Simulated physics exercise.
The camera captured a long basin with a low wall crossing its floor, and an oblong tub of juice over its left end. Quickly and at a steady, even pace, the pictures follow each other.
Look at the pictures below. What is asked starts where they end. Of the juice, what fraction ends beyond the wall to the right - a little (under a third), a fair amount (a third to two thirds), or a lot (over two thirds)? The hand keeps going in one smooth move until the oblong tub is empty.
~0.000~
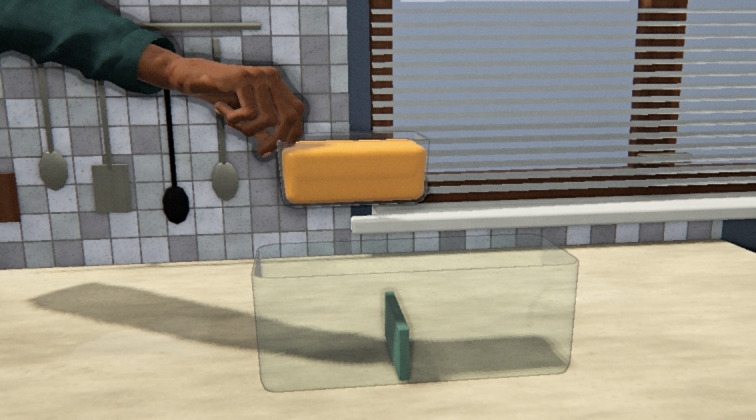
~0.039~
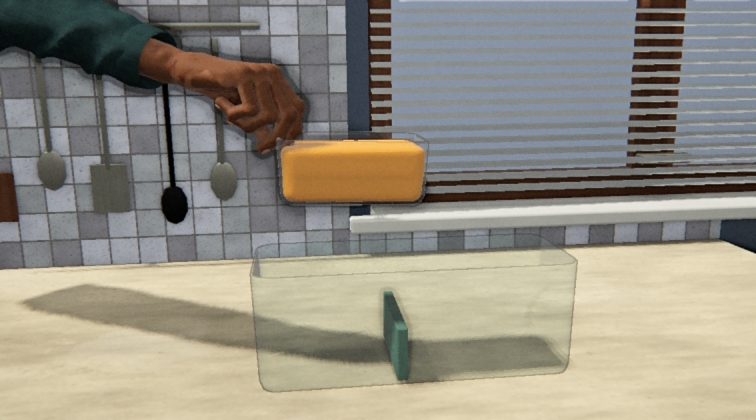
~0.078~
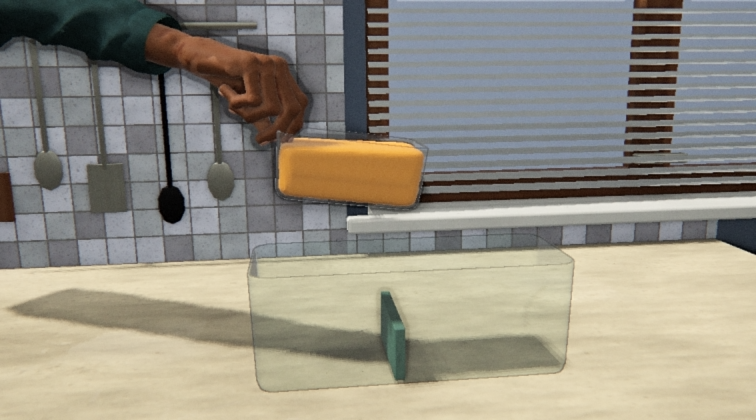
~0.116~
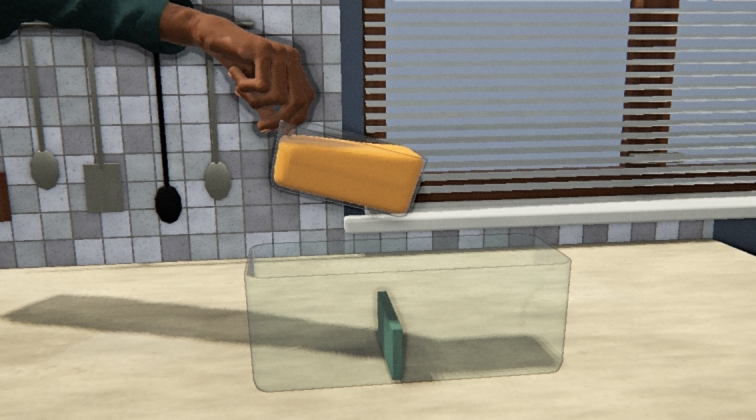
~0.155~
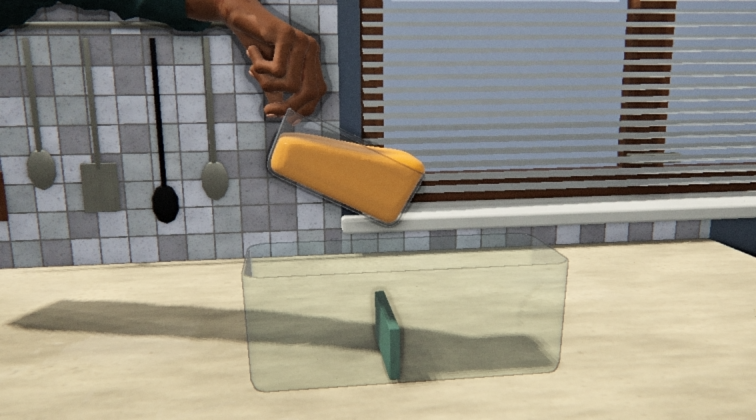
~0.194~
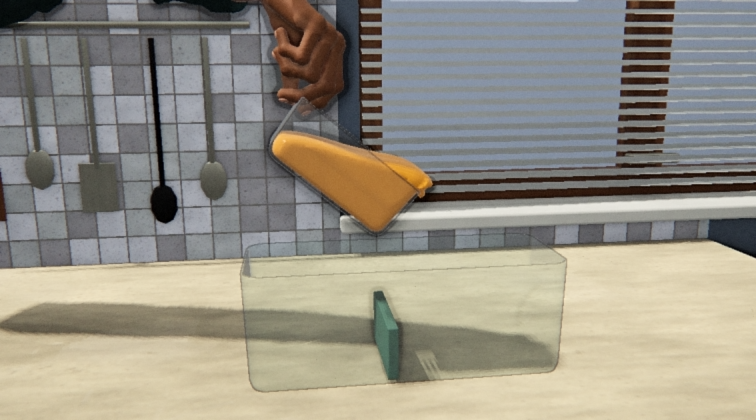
A lot, over two thirds.
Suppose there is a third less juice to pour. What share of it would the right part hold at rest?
About 85 in a hundred.
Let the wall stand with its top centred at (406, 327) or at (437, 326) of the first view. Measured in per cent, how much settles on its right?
About 65 % and 50 %.
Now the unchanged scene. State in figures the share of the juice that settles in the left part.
Around 10 %.
A moment on, the oblong tub is tipped right over and 9 per cent is still to pour, 1 is left of the wall and 77 right of it.
Next, the oblong tub is tipped right over and 2 per cent is still to pour, 7 is left of the wall and 74 right of it.
Then the oblong tub is tipped right over and 0 per cent is still to pour, 8 is left of the wall and 86 right of it.
Later the oblong tub is tipped right over and 0 per cent is still to pour, 9 is left of the wall and 85 right of it.
In the end 10 per cent lies left of the wall, 84 right of it and 6 outside.
